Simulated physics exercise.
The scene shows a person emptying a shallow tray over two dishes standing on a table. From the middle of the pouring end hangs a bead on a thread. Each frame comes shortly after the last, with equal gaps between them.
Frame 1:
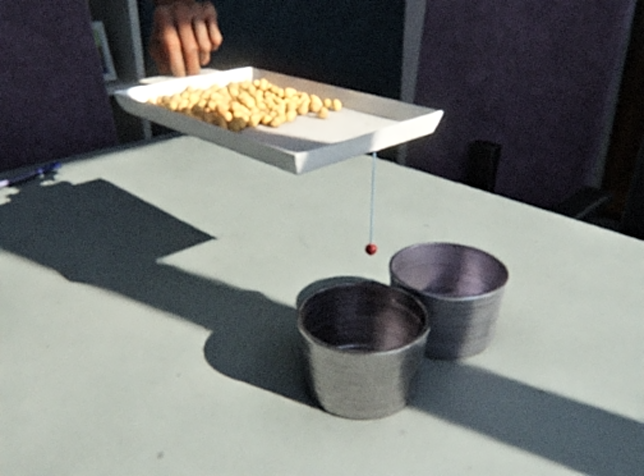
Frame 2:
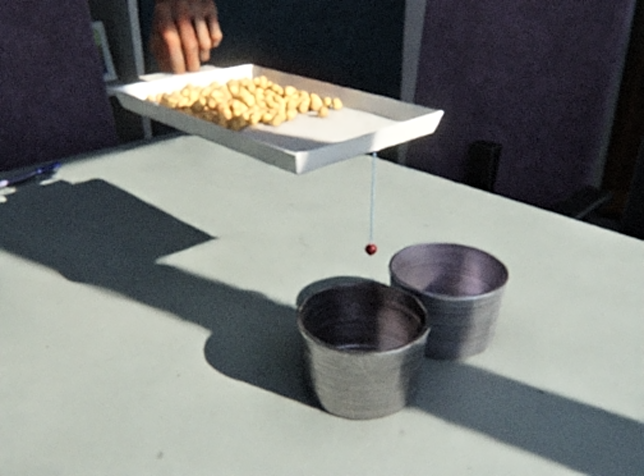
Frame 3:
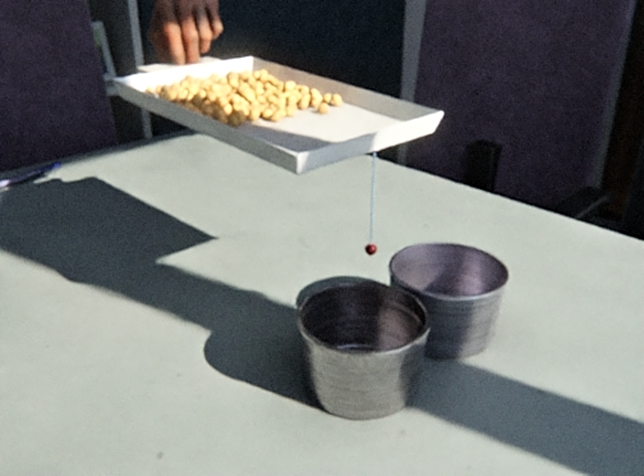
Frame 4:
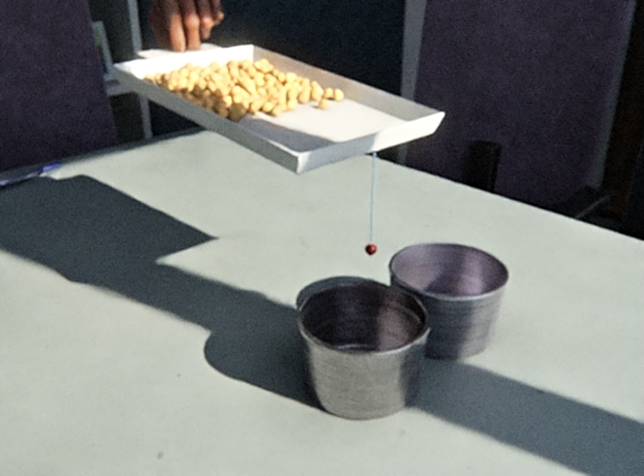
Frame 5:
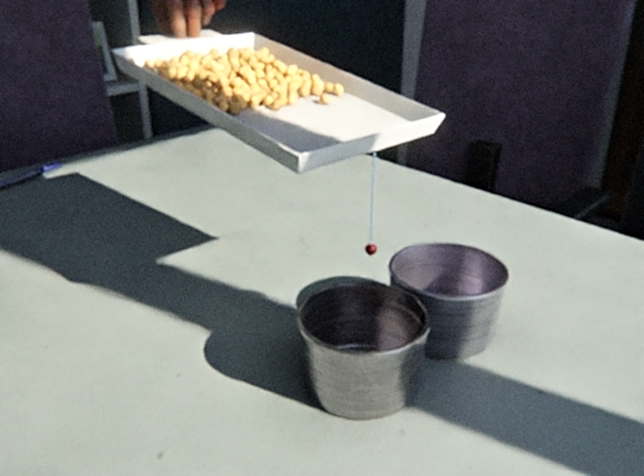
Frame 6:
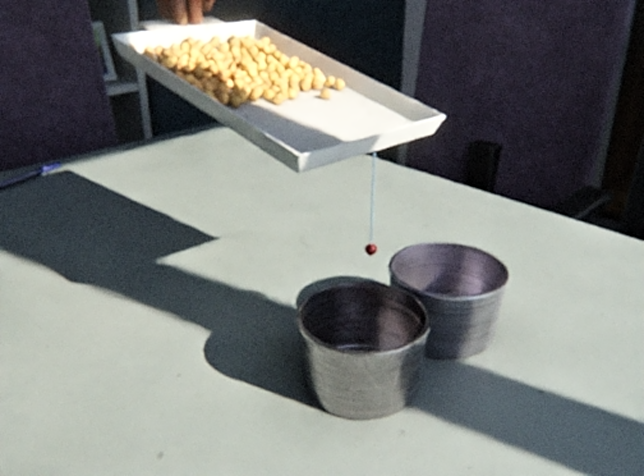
To begin with, a hand holds the far end of a shallow white tray of chickpeas, nearly level above two dark dishes on a table, a red bead hanging beneath it. The hand then gradually raises that end, tilting the tray slightly, while the bead and dishes stay still.
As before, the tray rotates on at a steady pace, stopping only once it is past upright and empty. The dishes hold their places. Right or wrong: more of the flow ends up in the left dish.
Wrong; more ends up in the right dish.
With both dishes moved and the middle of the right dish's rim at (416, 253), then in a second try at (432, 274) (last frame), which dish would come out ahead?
The dish to the right; the dish to the right.
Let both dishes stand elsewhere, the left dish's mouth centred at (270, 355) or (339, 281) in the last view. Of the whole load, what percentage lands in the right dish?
Trial 1 about 40 %, trial 2 about 20 %.
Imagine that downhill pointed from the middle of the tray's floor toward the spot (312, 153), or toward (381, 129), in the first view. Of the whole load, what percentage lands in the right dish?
Case one 10 %; case two 50 %.
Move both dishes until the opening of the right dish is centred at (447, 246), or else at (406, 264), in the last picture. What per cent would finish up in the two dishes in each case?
Some 70 and then some 50 per cent.
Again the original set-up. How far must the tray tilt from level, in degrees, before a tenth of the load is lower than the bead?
That happens at close to 65 degrees.
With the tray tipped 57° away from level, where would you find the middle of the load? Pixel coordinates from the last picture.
Centre estimate: (374, 115).
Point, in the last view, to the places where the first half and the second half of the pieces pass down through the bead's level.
I'd put it at roughly (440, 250), and after that at roughly (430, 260).
Soon after the last picture, tray tipped steeply; nearly all on the tray; a stray few in the left dish; a stray few in the right dish; a stray few in the air.
A little later, tray tipped right over; about a third on the tray; a small part in the left dish; about a quarter in the right dish; a stray few outside both; about a third in the air.
Later still, tray tipped past a quarter turn; about a third in the left dish; about two thirds in the right dish; a small part outside both.
At rest, tray tipped past a quarter turn; about a third in the left dish; about two thirds in the right dish; a small part outside both.
